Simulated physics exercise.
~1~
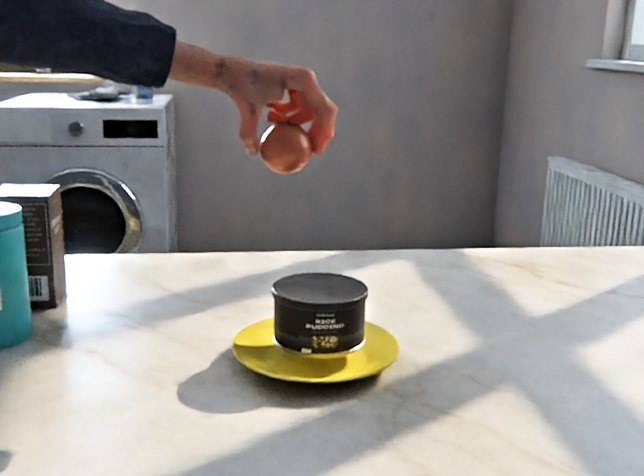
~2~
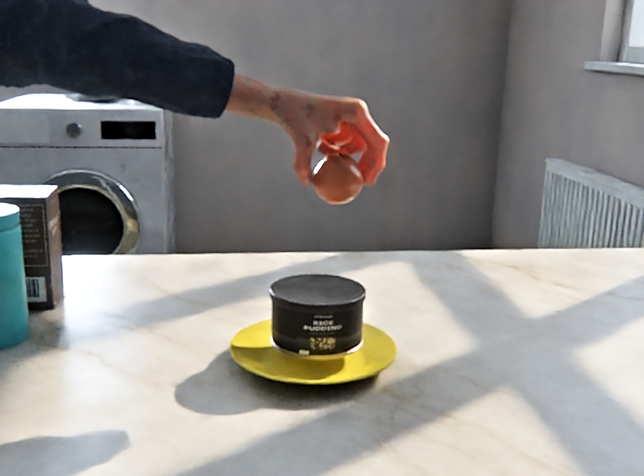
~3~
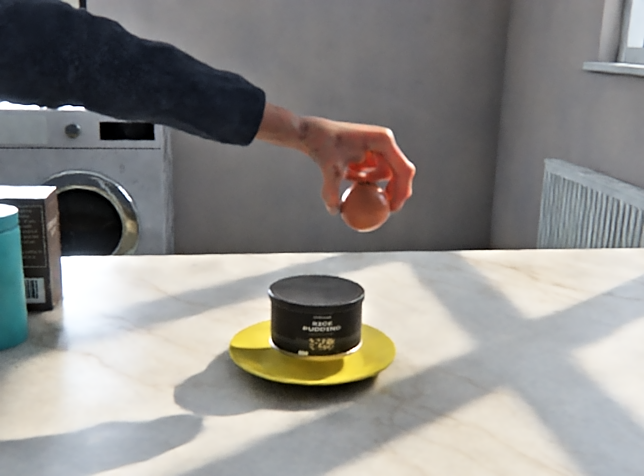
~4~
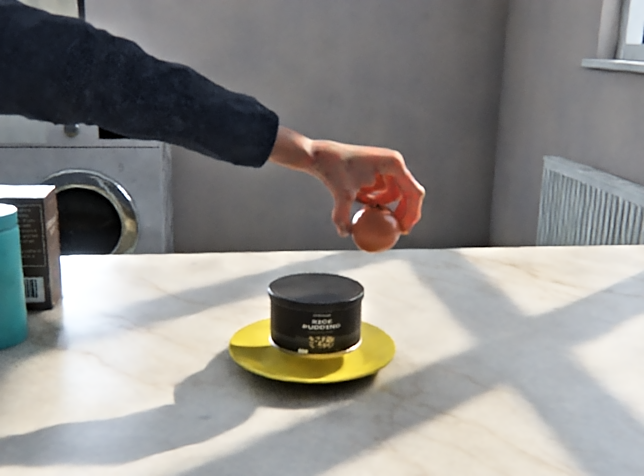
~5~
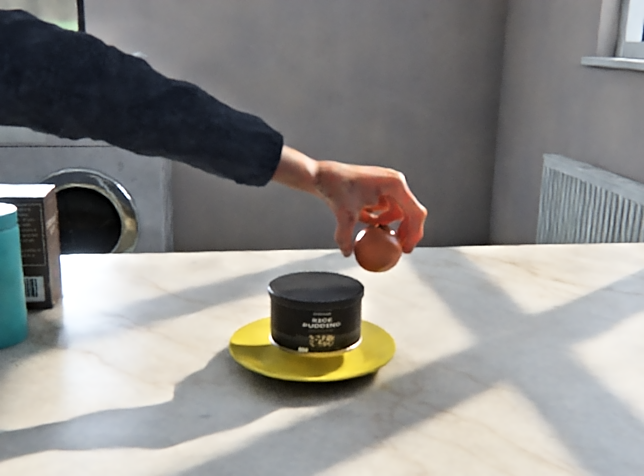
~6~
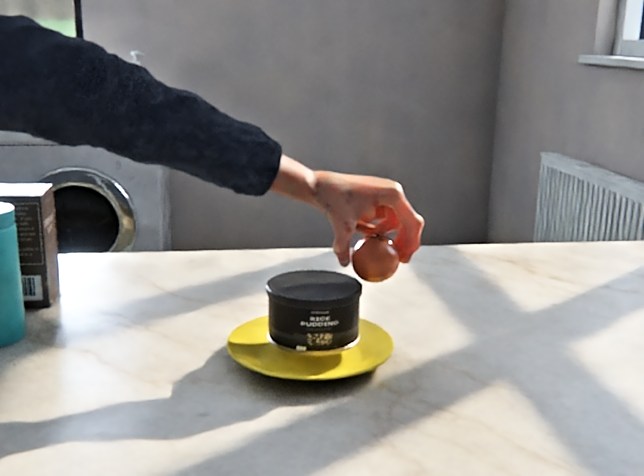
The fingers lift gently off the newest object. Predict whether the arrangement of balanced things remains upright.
The pile can't cope with it, I'd say.
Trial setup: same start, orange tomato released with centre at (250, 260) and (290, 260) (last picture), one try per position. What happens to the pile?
Try one: Collapse. Try two: Stable.
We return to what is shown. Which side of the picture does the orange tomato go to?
To the right.
Then, 0.30 s on from there, orange tomato now fallen.
Then, 0.40 s on from there, things are still on the move.
Then, 1.90 s on from there, nothing new.
In the end, fallen, orange tomato; the other 4 unmoved. At the end, from the last picture's camera, orange tomato near (440, 326). The pile gives way.
